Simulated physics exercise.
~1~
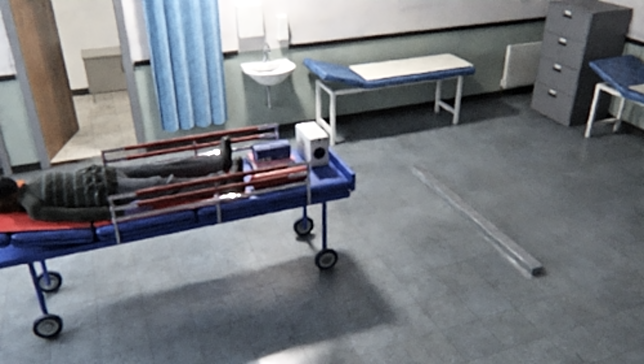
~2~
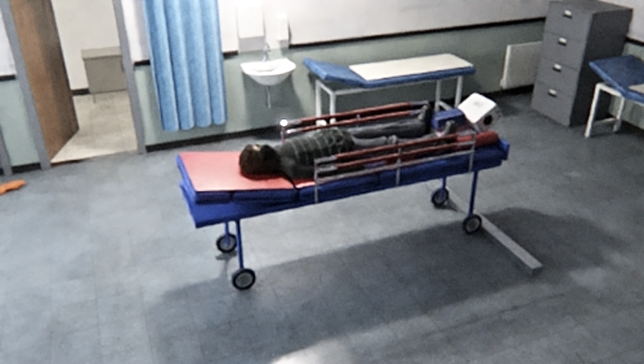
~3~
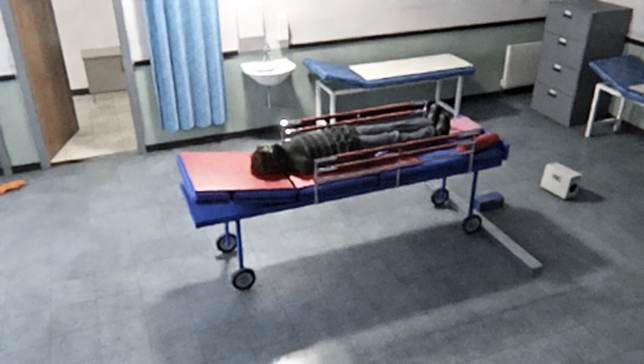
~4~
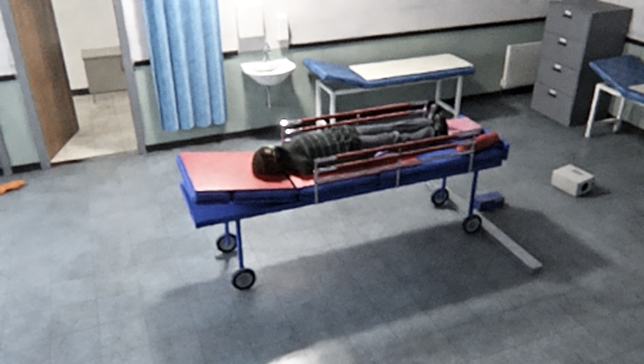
In a clinic room, a trolley carrying a lying figure rolls right and stops at a sill, a white box tumbling off.
